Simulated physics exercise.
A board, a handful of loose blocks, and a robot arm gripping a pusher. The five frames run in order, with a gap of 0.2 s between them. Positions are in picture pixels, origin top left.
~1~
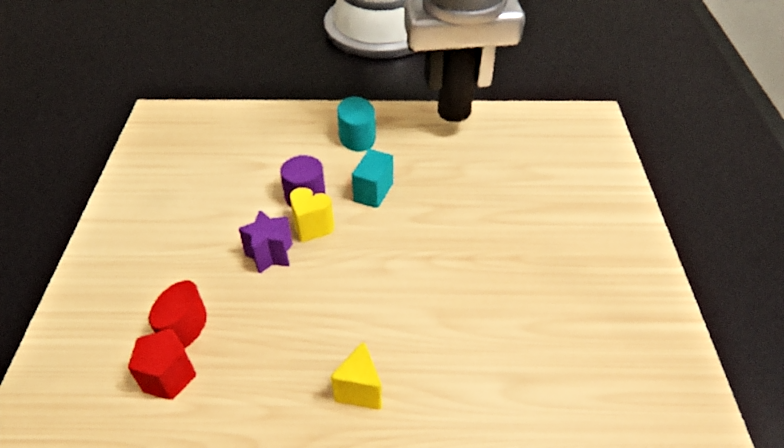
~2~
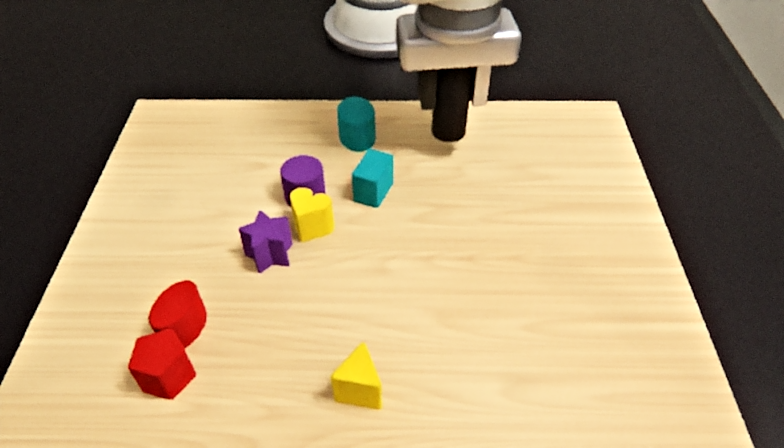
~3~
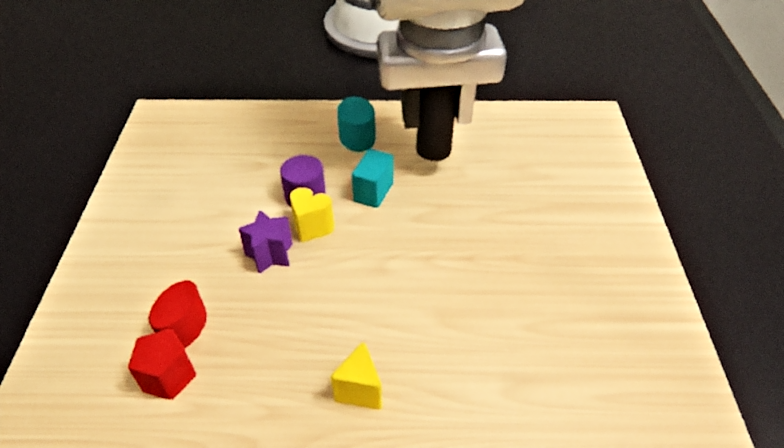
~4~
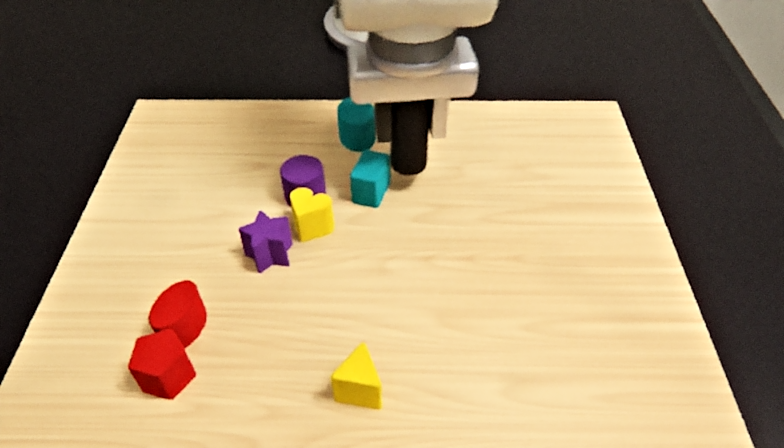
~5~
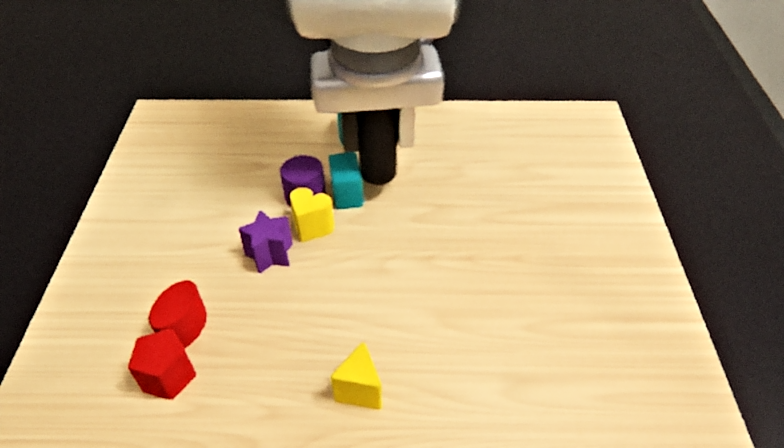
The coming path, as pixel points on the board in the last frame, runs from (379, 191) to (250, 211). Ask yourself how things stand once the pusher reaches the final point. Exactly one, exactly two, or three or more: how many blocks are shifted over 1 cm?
I predict two.
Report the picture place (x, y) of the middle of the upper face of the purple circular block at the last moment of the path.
Top centre: (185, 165).
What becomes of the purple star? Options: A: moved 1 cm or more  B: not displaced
Choice B: Not displaced.
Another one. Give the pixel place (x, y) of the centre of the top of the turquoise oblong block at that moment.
The centre of its top will be at (210, 179).
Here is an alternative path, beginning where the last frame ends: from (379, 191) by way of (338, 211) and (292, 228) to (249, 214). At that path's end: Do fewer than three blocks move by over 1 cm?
It seems not.
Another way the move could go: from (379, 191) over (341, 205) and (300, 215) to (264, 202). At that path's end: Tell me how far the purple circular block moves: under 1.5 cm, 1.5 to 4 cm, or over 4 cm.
It goes beyond 4 cm.
What follows on the original path. One third of the way, pusher (335, 179); purple circular block (264, 169); turquoise oblong block (300, 171).
Two thirds of the way, pusher (291, 186); purple circular block (222, 168); turquoise oblong block (255, 175), turned 20° clockwise.
At the end, pusher (246, 193); purple star still; purple circular block (185, 165); yellow heart-shaped block still; turquoise oblong block (210, 179), turned 35° clockwise.
